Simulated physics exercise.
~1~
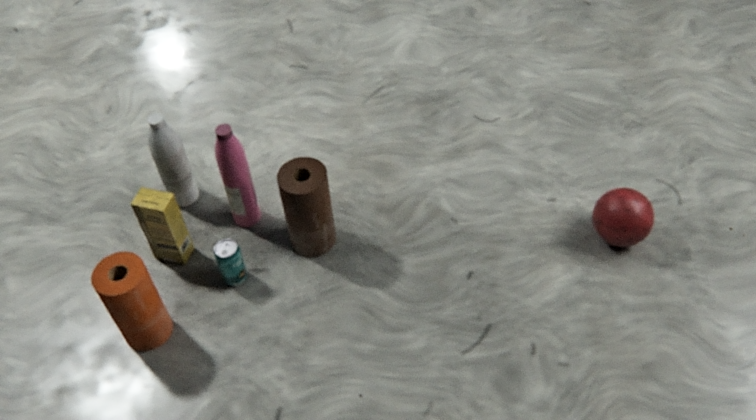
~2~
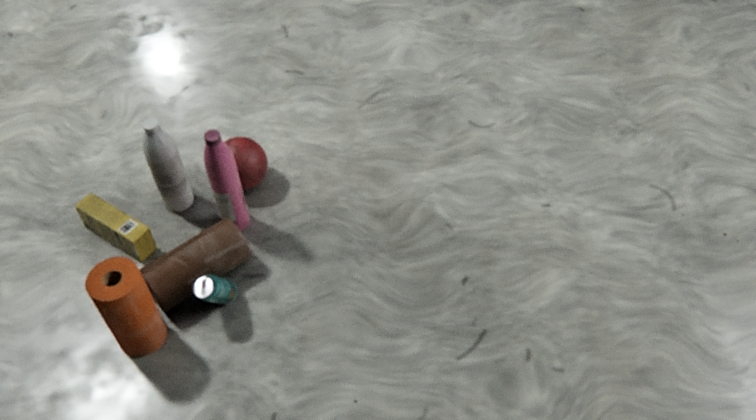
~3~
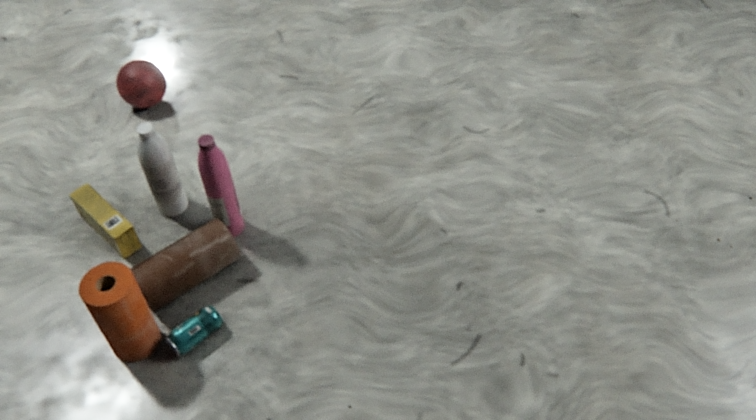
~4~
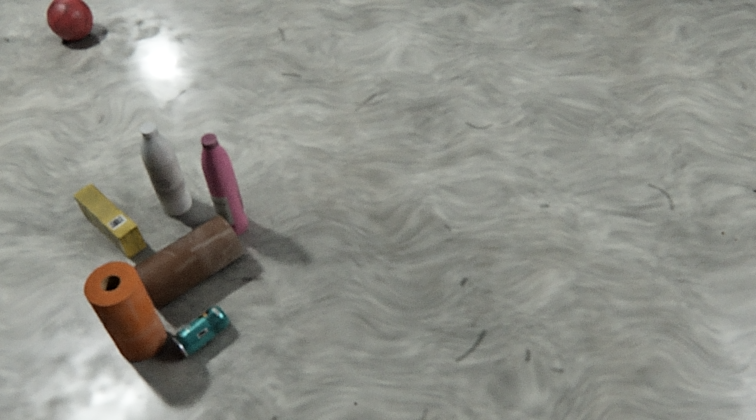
At the start, a white bottle, a pink bottle, a brown roll, a yellow carton, a small turquoise can and an orange roll stand grouped at the left of a grey swirled floor, with a red ball off to the right. The ball travels left to the group, and the brown roll and yellow carton end up on their sides while the turquoise can leans. The ball then moves on past the bottles toward the upper left, and the can drops onto its side. Finally, the ball is near the top left corner, while both bottles and the orange roll remain upright.
